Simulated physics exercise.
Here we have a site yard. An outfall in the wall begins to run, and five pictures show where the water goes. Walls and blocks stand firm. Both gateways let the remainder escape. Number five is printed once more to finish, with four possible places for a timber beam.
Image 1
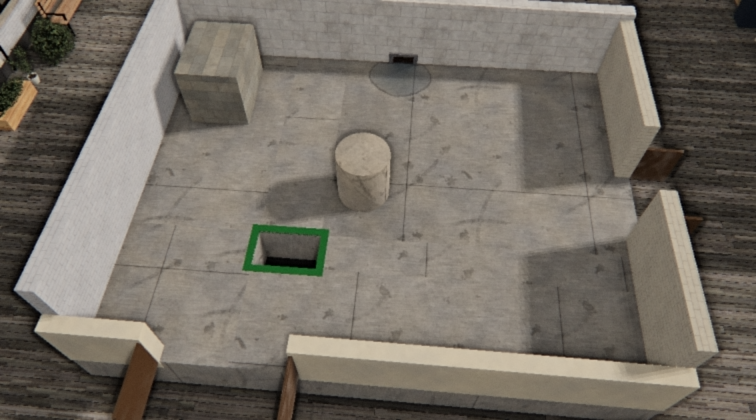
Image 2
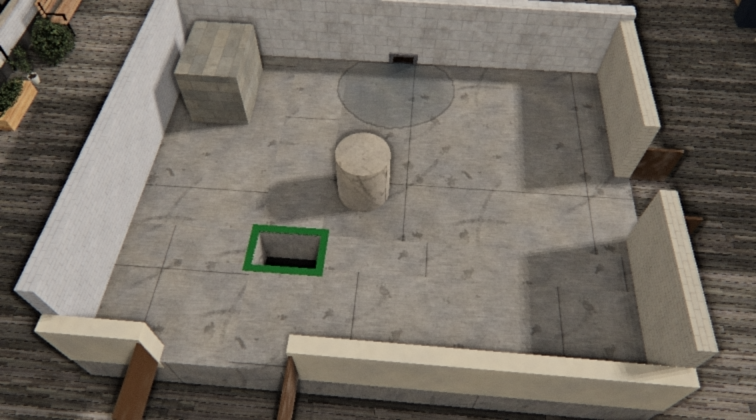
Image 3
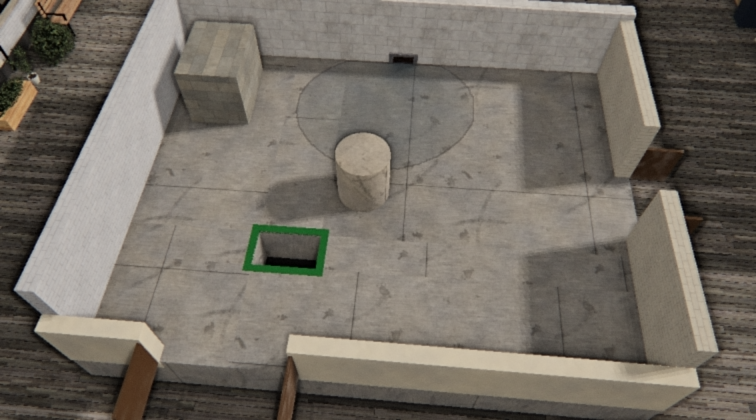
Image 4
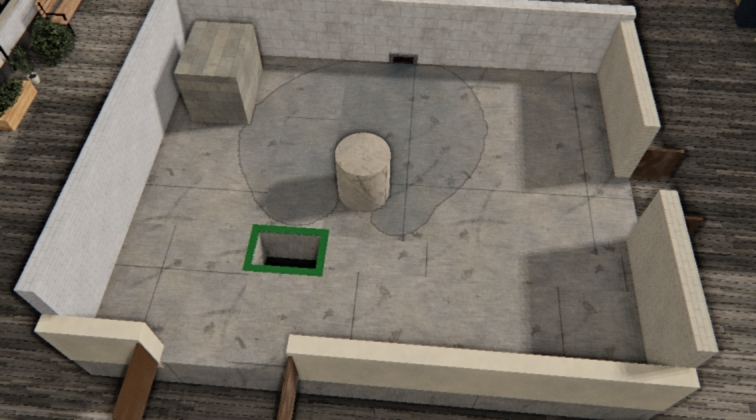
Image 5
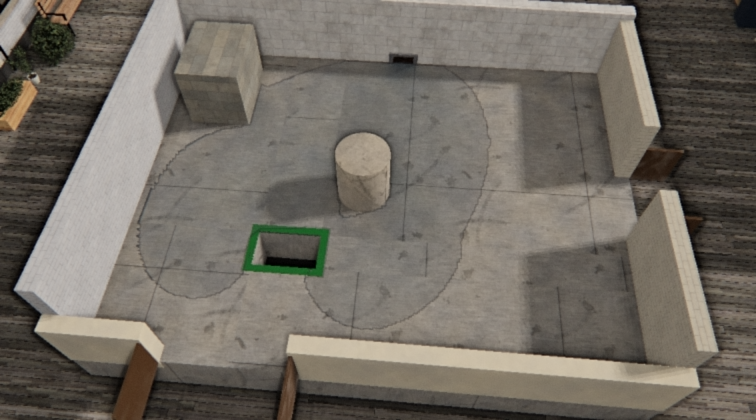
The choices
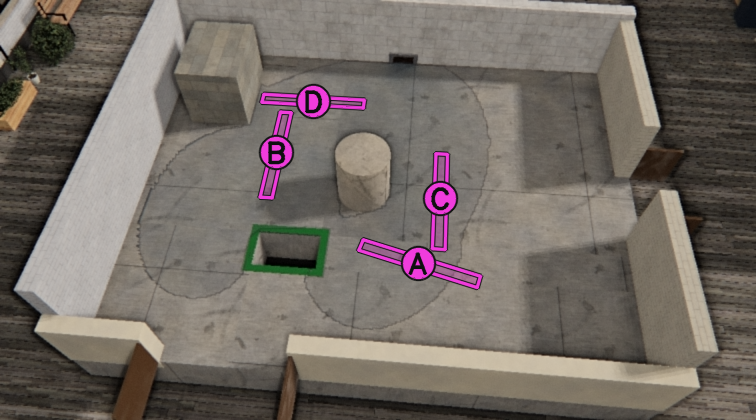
A walled yard with a pale grey slab floor is seen from high above at an angle, the view fixed. A grey block stands in the far left corner, a round stone pillar near the middle, a green-rimmed drain pit in front of it, and brown gates open at the front and right. Water spreads from a dark outfall in the back wall, parts around the pillar, and reaches the pit, wrapping its sides.
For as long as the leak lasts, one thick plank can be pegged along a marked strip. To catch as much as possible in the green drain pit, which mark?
B works best here.
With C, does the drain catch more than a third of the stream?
No, it does not.
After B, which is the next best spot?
That is spot A.
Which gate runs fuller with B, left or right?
More leaves on the left.
On the marked copy, A from (361, 245) to (478, 281); B from (266, 197) to (285, 112); C from (438, 249) to (441, 154); D from (262, 98) to (363, 104).
For spot A, about 37 % of the stream goes into the green drain pit, about 62 % out by the gates.
For spot B, about 52 % of the stream goes into the green drain pit, about 47 % out by the gates.
For spot C, about 20 % of the stream goes into the green drain pit, about 79 % out by the gates.
For spot D, about 17 % of the stream goes into the green drain pit, about 81 % out by the gates.
